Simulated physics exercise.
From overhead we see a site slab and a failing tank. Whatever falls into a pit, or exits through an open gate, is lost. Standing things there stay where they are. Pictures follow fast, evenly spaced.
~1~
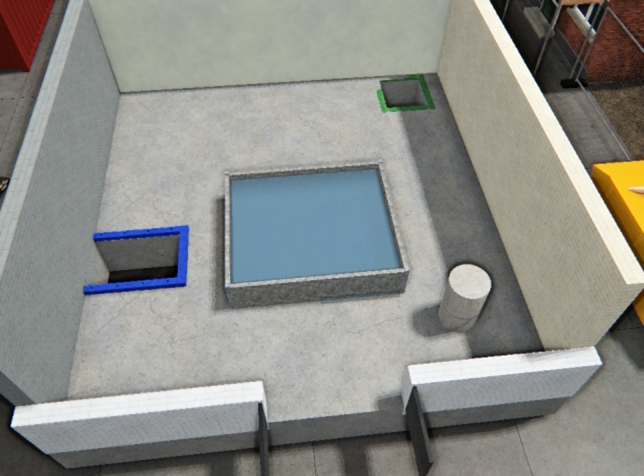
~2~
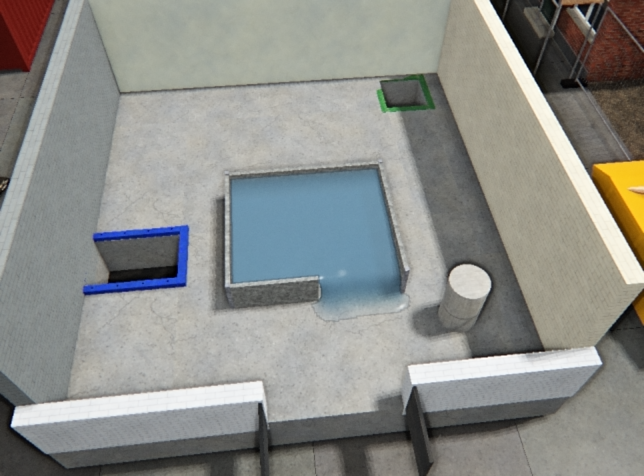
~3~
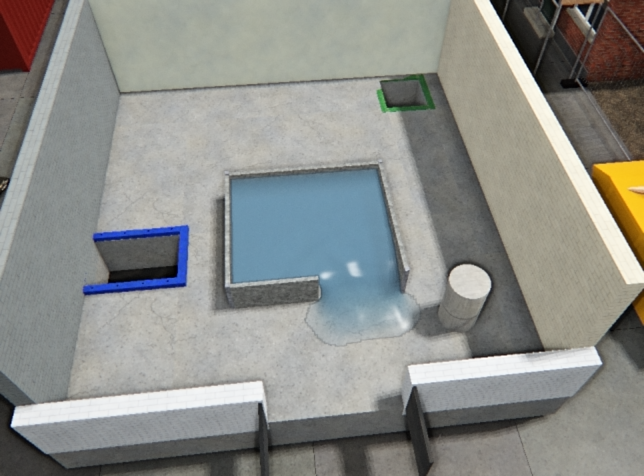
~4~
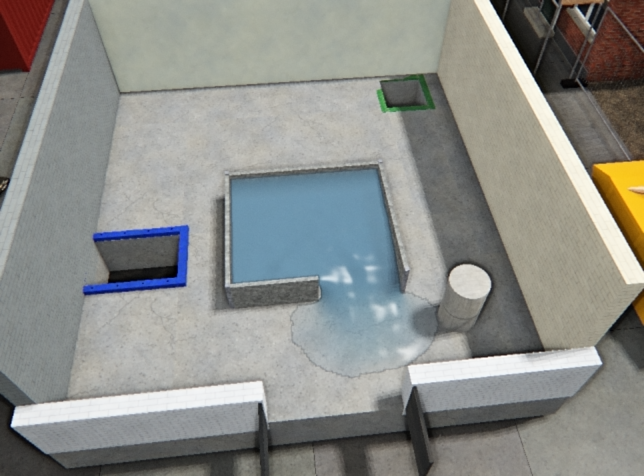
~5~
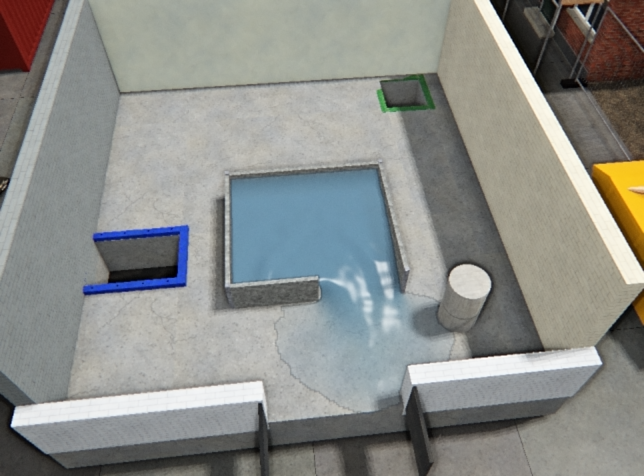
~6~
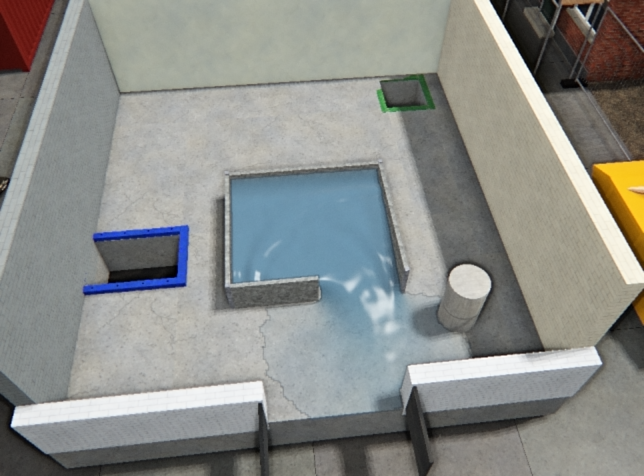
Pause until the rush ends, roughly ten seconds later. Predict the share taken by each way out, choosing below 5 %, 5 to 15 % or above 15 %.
Predicted: The gate takes above 15 %; the blue pit takes below 5 %; the green pit takes 5 to 15 %.
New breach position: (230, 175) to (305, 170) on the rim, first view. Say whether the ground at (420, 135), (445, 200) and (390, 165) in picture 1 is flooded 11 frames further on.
So the first one is left untouched, the next left untouched, and the last left untouched.
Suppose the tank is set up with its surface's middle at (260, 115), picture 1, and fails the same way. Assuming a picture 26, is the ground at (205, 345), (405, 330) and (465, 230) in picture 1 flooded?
Okay, first one got wet, second one got wet, last one got wet.
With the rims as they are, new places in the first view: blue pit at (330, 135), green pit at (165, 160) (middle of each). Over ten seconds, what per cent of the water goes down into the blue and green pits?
Measured shares in per cent - blue 0, green 0.
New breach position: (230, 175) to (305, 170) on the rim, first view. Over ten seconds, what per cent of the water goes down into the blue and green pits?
For blue it's about 4 per cent, and for green about 20 per cent.
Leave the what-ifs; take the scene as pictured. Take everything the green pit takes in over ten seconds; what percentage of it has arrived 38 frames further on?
My figure is 20 in a hundred.
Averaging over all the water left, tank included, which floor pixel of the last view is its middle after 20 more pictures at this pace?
About (357, 269) in the last view.
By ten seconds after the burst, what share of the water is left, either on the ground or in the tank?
I'd estimate close to 46 per cent.
A moment on, water covers 10 % of the floor; the gate 5 %, the blue pit 0 %, the green pit 0 %.
Next, water covers 15 % of the floor; the gate 13 %, the blue pit 0 %, the green pit 0 %.
Then, water covers 25 % of the floor; the gate 23 %, the blue pit 0 %, the green pit 0 %.
Later, water covers 40 % of the floor; the gate 35 %, the blue pit 0 %, the green pit 2 %.
In the end, water covers 50 % of the floor; the gate 46 %, the blue pit 0 %, the green pit 8 %.
